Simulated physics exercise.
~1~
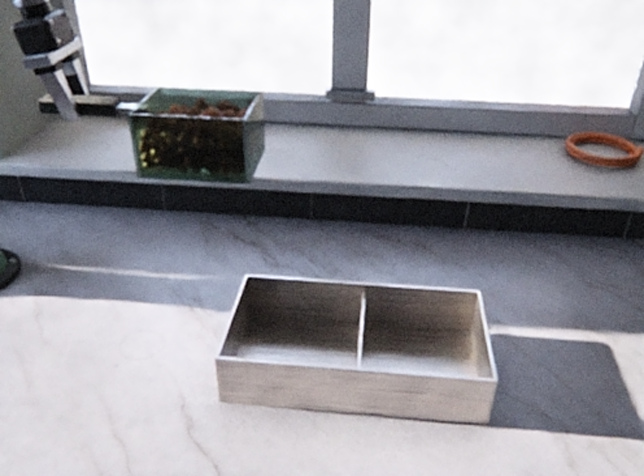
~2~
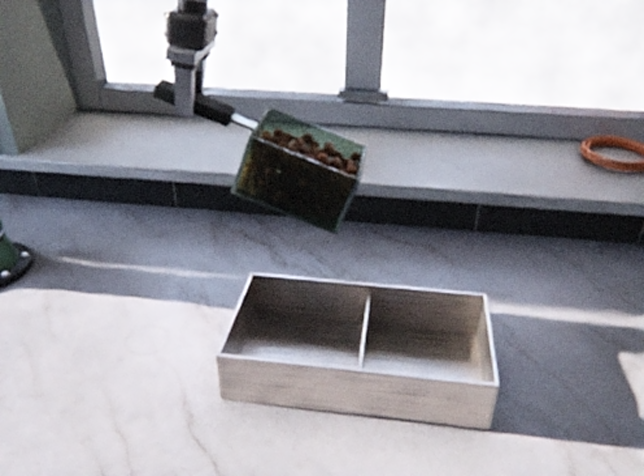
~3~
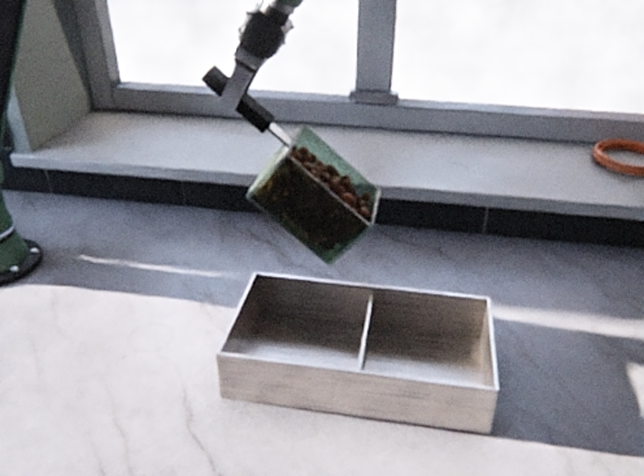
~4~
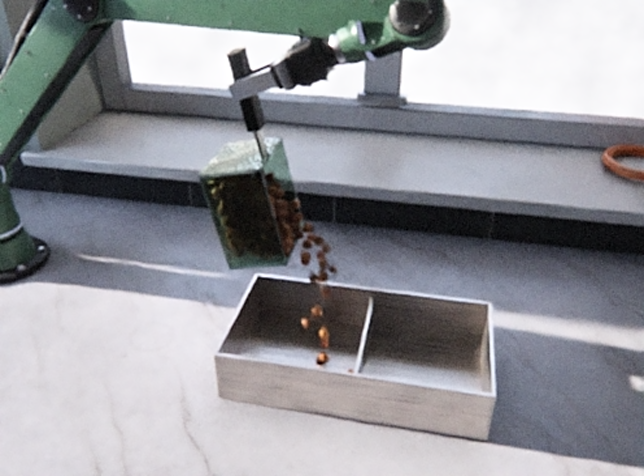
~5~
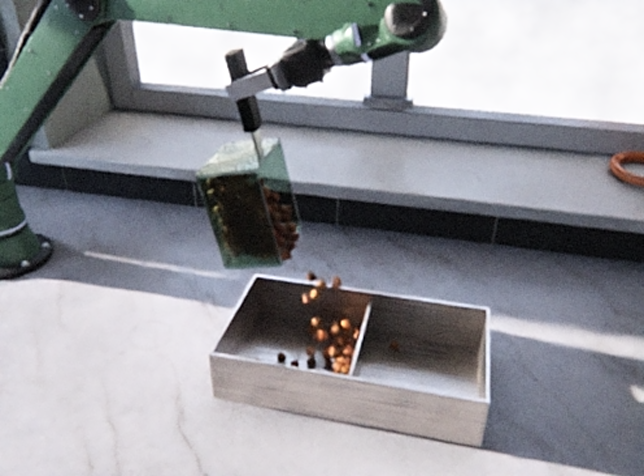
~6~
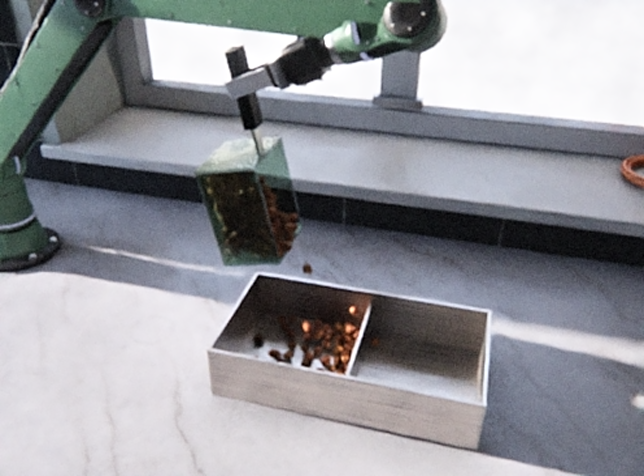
A green robot arm tips a glass box, spilling brown nuts into a tray's left compartment.
